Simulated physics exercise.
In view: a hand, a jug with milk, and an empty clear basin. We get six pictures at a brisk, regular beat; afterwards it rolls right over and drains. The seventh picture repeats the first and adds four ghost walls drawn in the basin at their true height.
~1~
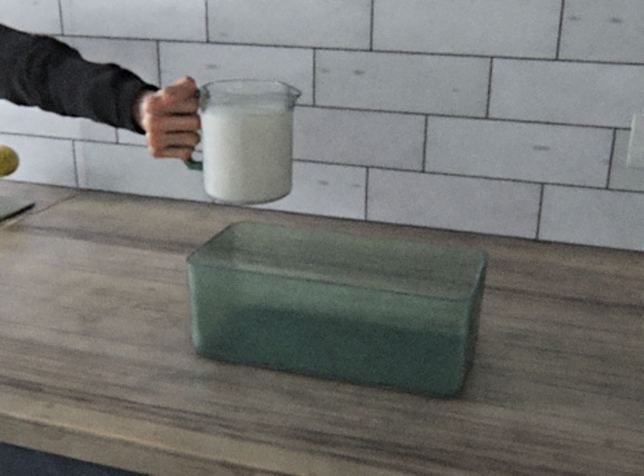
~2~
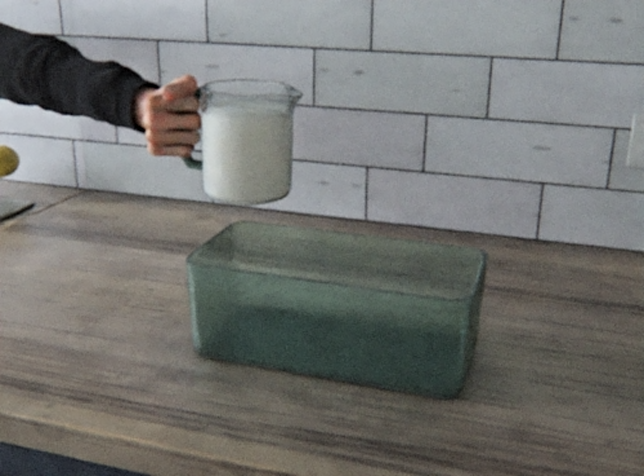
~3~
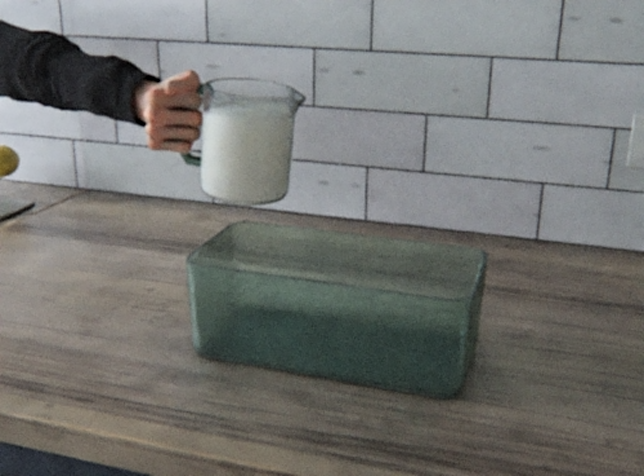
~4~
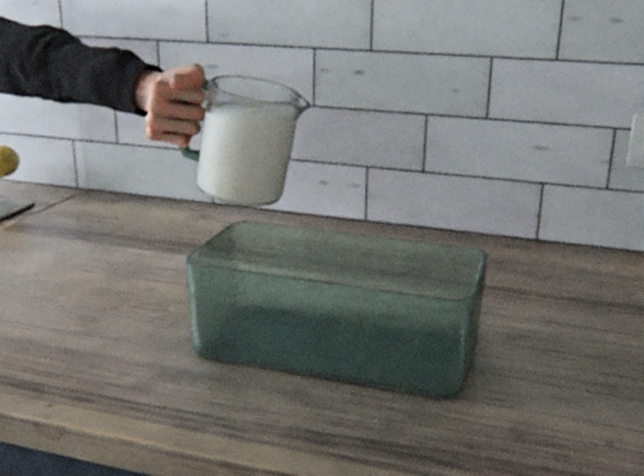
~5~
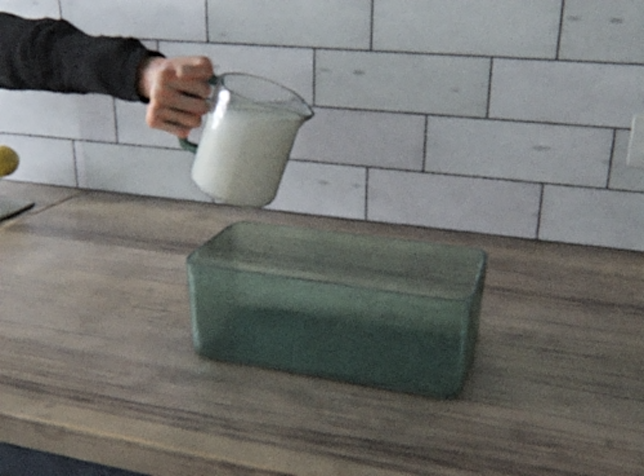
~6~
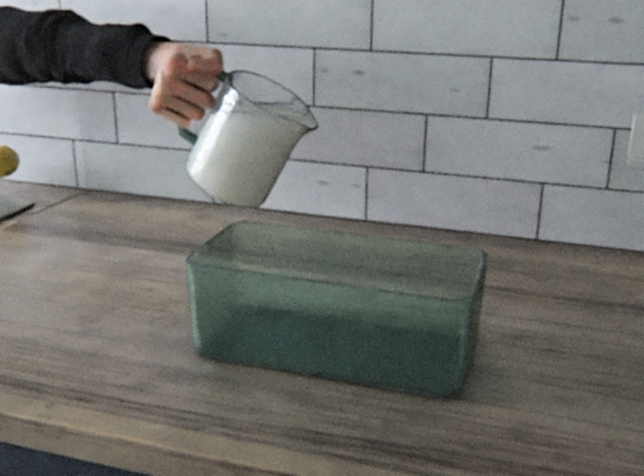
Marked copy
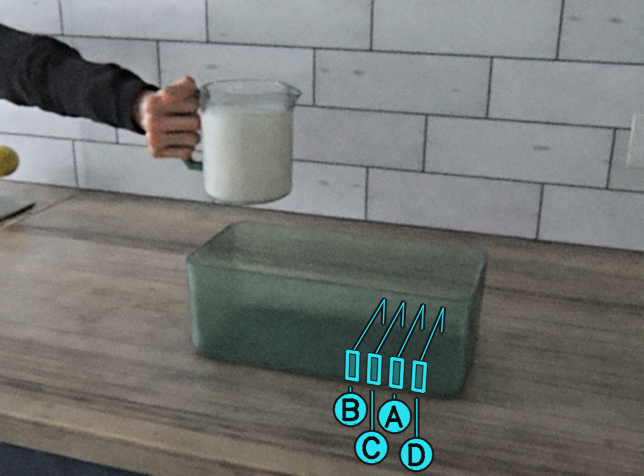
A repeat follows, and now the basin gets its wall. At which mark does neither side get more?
The answer is position B.
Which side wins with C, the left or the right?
The left side.
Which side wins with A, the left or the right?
The left side.
On the marked copy, A at (394, 394); B at (350, 387); C at (372, 390); D at (416, 398).
For position A, about 89 % ends left of the wall and 9 % right of it; 3 % is lost outside.
For position B, about 50 % ends left of the wall and 49 % right of it.
For position C, about 91 % ends left of the wall and 7 % right of it.
For position D, about 91 % ends left of the wall and 7 % right of it.
